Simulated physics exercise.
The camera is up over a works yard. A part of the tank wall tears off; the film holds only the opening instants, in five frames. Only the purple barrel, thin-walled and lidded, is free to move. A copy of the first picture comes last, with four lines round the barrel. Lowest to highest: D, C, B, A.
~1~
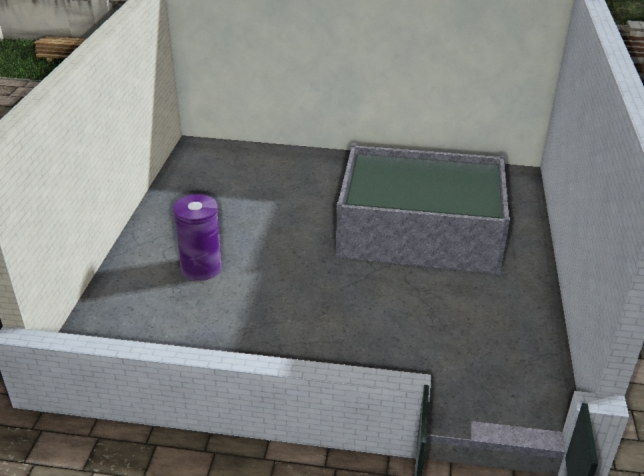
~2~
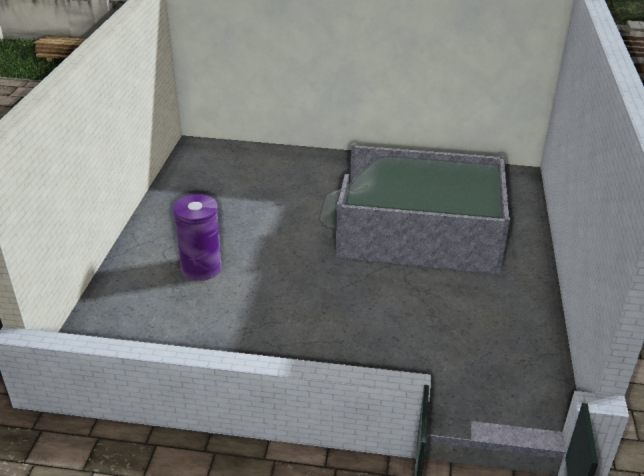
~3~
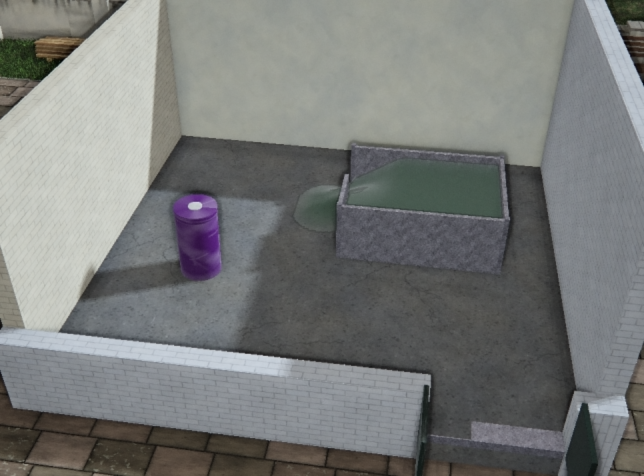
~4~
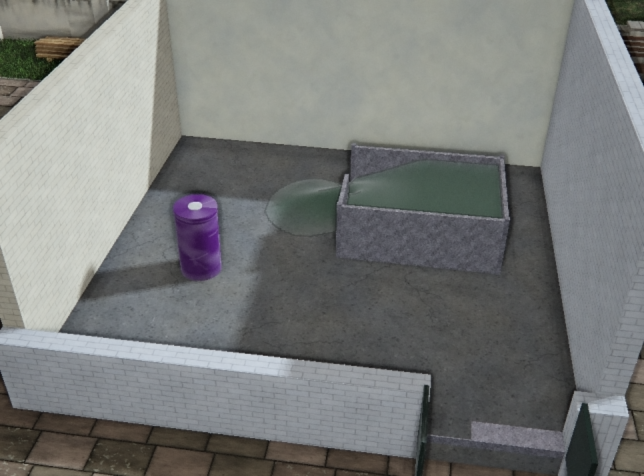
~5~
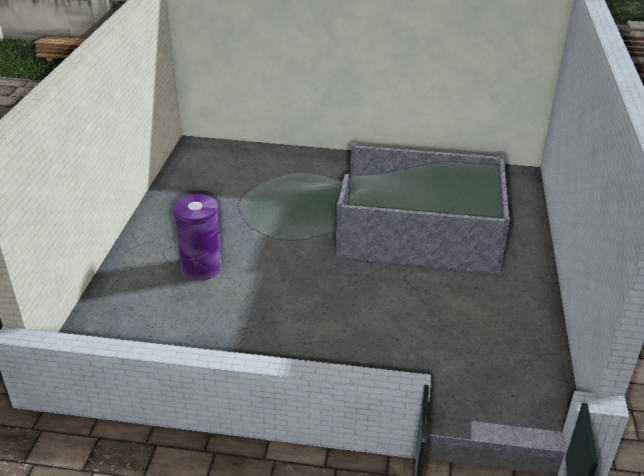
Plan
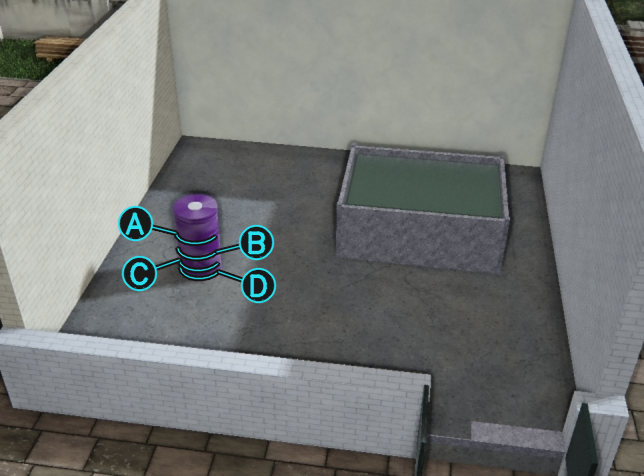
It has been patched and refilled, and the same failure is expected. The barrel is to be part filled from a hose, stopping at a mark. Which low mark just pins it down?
The answer is line C.
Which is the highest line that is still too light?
The answer is D.
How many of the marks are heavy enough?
Three of the four.
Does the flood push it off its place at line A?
No, that is safe.
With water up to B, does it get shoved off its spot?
No.
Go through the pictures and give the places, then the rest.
Lid of the purple barrel at (194, 206); tank full, its middle at (424, 186); open gate at (501, 386).
Water covers 1 % of the ground and is seen nearest the barrel at (332, 223).
Water covers 3 % of the ground and is seen nearest the barrel at (311, 224).
Water covers 5 % of the ground and is seen nearest the barrel at (290, 228).
Lid of the purple barrel at (194, 206); water covers 8 % of the ground and is seen nearest the barrel at (264, 228).
On the marked copy, A at (191, 243); B at (193, 258); C at (194, 270); D at (195, 278); from the bottom up D, C, B, A.
Choosing A, it does not move.
Choosing B, it does not move.
Choosing C, it does not move.
Choosing D, it is pushed about its own width away.
